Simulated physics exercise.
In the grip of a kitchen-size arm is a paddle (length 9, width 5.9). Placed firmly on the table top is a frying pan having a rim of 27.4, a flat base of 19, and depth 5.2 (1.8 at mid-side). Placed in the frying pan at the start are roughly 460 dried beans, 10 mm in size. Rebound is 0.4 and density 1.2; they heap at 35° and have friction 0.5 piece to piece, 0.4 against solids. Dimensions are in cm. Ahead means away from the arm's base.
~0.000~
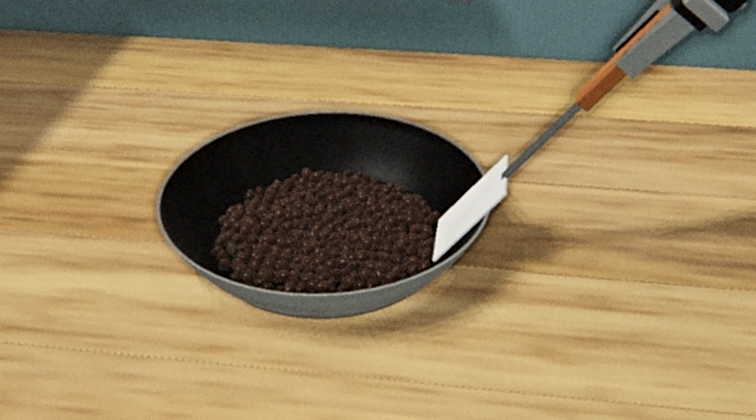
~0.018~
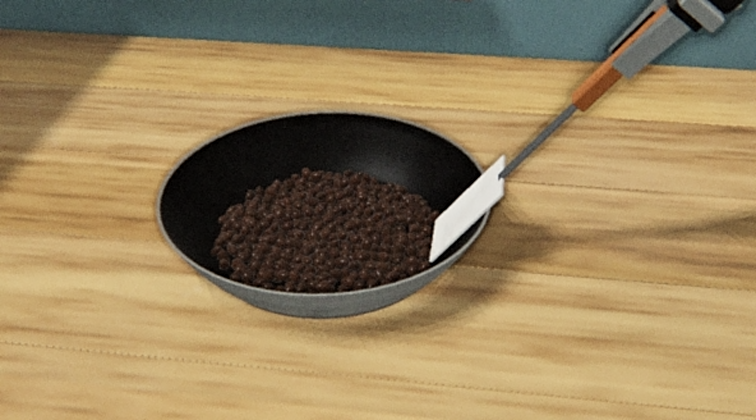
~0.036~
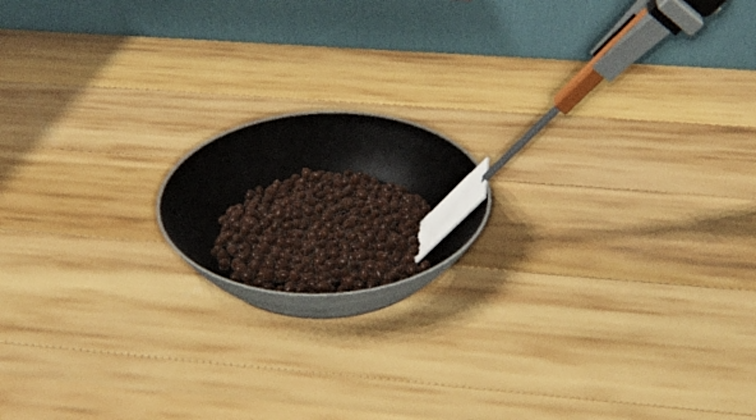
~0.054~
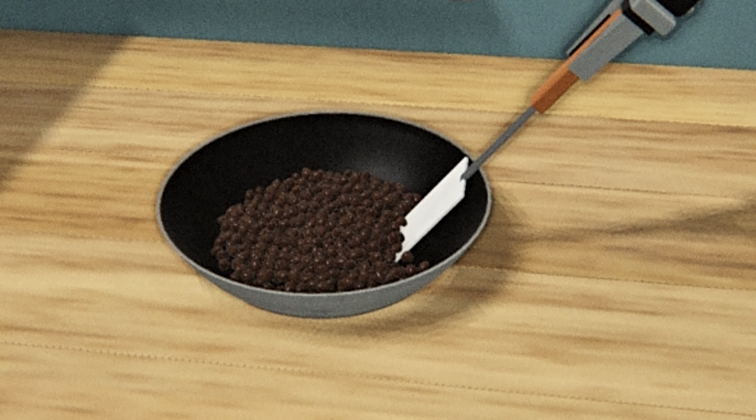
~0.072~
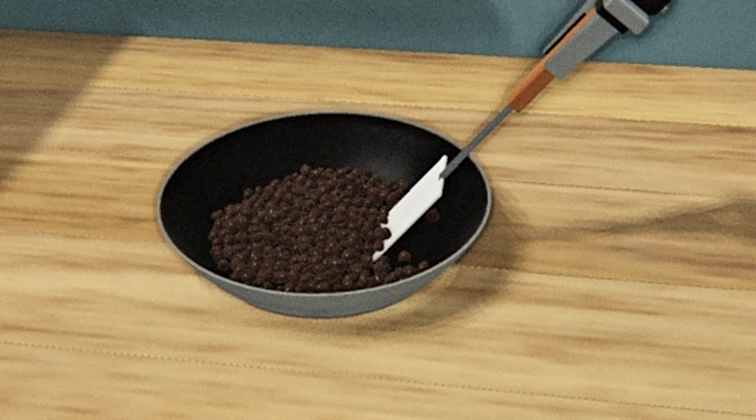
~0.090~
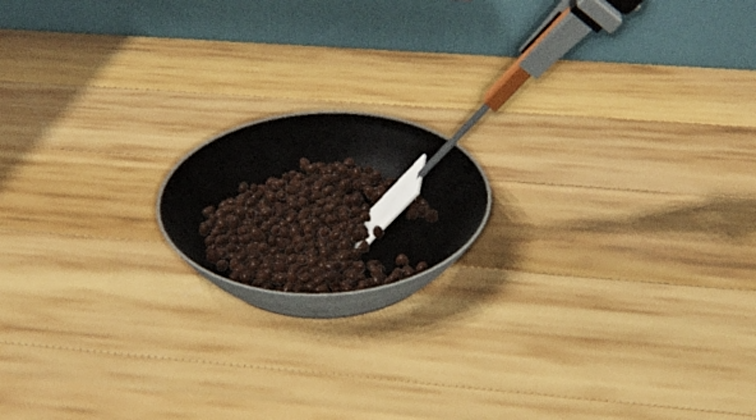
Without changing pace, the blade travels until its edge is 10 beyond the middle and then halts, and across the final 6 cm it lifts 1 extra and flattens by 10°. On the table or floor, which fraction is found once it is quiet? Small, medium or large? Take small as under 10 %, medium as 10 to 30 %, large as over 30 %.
Medium, so between 10 and 30 %.
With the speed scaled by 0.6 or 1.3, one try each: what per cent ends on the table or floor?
Roughly 5 per cent on the first try and 20 per cent on the second.
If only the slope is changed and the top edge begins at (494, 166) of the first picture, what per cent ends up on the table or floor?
About 10 per cent.
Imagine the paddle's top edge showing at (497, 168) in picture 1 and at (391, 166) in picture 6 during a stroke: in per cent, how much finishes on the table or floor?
Off the vessel, on the table or floor: Some 15 percent.
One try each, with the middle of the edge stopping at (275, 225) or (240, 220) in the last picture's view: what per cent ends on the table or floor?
Close to 0 and close to 0 per cent, respectively.
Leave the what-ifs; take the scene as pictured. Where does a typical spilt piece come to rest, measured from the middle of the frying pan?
Roughly 20 centimetres.
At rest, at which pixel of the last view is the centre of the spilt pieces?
I'd place it close to (123, 229).
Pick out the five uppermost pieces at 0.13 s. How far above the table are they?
4 cm.
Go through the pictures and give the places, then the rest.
The first picture shows paddle top edge at (507, 174), sloping 53°; upper third of the load around (325, 224), from x 215 to 435, top at y 175; 464 in the frying pan.
The second picture shows paddle top edge at (503, 175), sloping 53°; upper third of the load around (327, 224), from x 215 to 435, top at y 175.
The third picture shows paddle top edge at (487, 177), sloping 53°; upper third of the load around (331, 224), from x 215 to 435, top at y 175.
The fourth picture shows paddle top edge at (465, 176), sloping 53°; upper third of the load around (335, 223), from x 215 to 435, top at y 175.
The fifth picture shows paddle top edge at (443, 175), sloping 53°; upper third of the load around (331, 222), from x 215 to 435, top at y 170.
The sixth picture shows paddle top edge at (422, 173), sloping 53°; upper third of the load around (317, 219), from x 205 to 435, top at y 165; 464 in the frying pan.
After 0.13 s, sloping 53°, highest piece 5 above the table; 464 in the frying pan.
After 0.18 s, sloping 50°, highest piece 5 above the table; 464 in the frying pan.
After 0.40 s, sloping 43°, highest piece 12 above the table; 401 in the frying pan, 55 on the table or floor, 8 on the blade or in flight.
After 1.45 s, sloping 43°, highest piece 6 above the table; 400 in the frying pan, 64 on the table or floor.
At rest, 400 in the frying pan, 64 on the table or floor. That is 14 % on the table or floor.
